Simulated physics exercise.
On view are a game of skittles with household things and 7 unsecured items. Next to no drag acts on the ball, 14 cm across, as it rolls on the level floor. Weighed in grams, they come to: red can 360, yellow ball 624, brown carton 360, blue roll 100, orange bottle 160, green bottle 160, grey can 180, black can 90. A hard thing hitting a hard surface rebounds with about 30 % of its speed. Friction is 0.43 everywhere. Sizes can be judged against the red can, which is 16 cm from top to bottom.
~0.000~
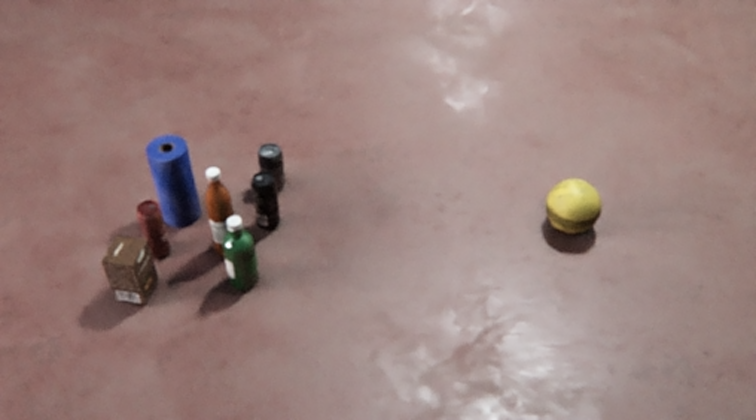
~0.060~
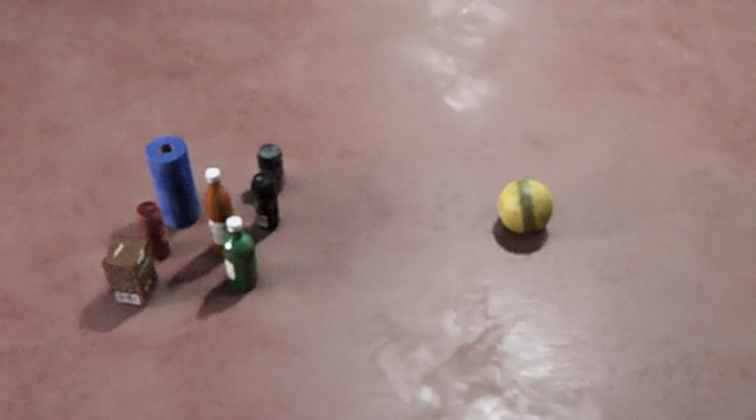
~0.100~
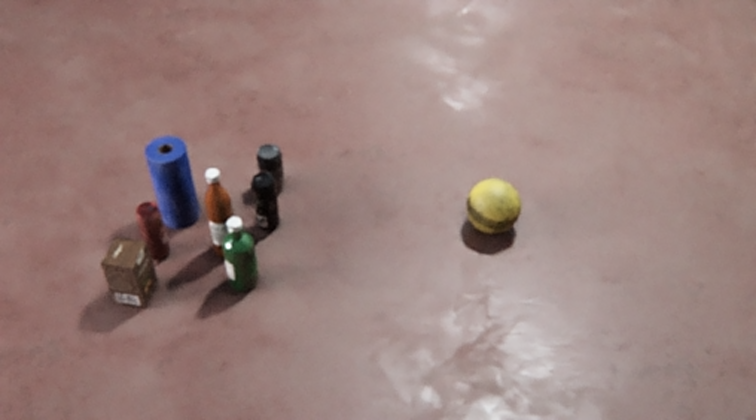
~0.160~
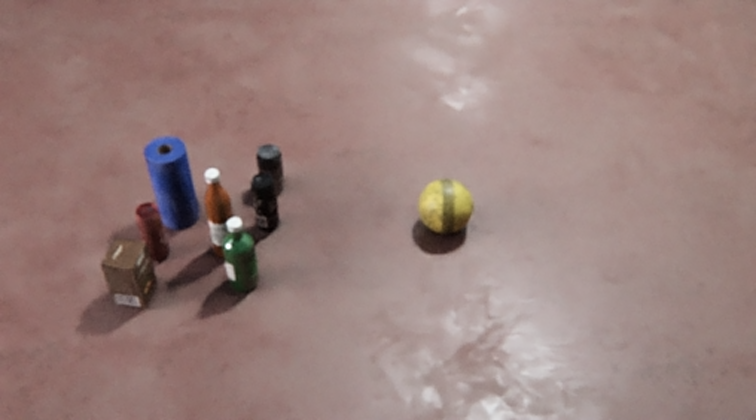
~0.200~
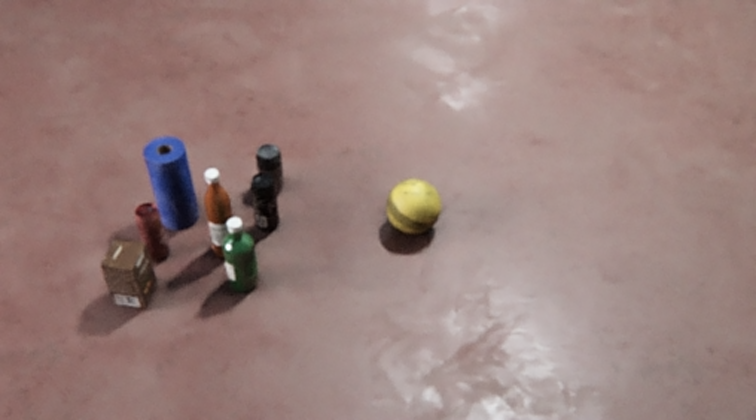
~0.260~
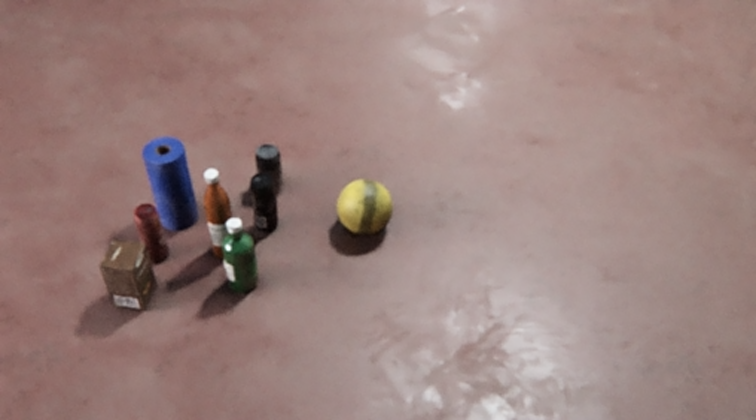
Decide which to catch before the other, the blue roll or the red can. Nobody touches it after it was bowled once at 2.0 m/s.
I would say the former of the pair.
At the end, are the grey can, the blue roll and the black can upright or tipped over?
Final state - grey can: Remains on its base; blue roll: Goes over; black can: Goes over.
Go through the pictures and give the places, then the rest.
In the first picture, ball 0 cm along; yellow ball (573, 206); blue roll (175, 182); red can (154, 230).
In the second picture, ball 12 cm along; yellow ball (525, 206); green bottle (240, 252).
In the third picture, ball 20 cm along; yellow ball (494, 206); black can (266, 203).
In the fourth picture, ball 32 cm along; yellow ball (446, 207); orange bottle (220, 213).
In the fifth picture, ball 40 cm along; yellow ball (414, 207); grey can (270, 170).
In the sixth picture, ball 52 cm along; yellow ball (365, 207); blue roll (172, 185); red can (151, 234).
After 0.56 s, ball 97 cm along; yellow ball near (186, 205); blue roll 22° off upright near (106, 168); black can 10° off upright; orange bottle 14° off upright.
After 0.86 s, ball 124 cm along; yellow ball near (83, 195); blue roll on its side near (41, 169); orange bottle on its side; black can on its side.
After 1.56 s, ball 164 cm along; blue roll on its side; orange bottle on its side; black can on its side.
After 2.86 s, blue roll on its side; orange bottle on its side; black can on its side.
In the end (4.0 s), toppled on the floor, blue roll, orange bottle and black can; the other 4 under 8 cm from the start. At the end, from the last picture's camera, red can near (151, 234). Blue roll went at 0.60 s; red can was never lost.
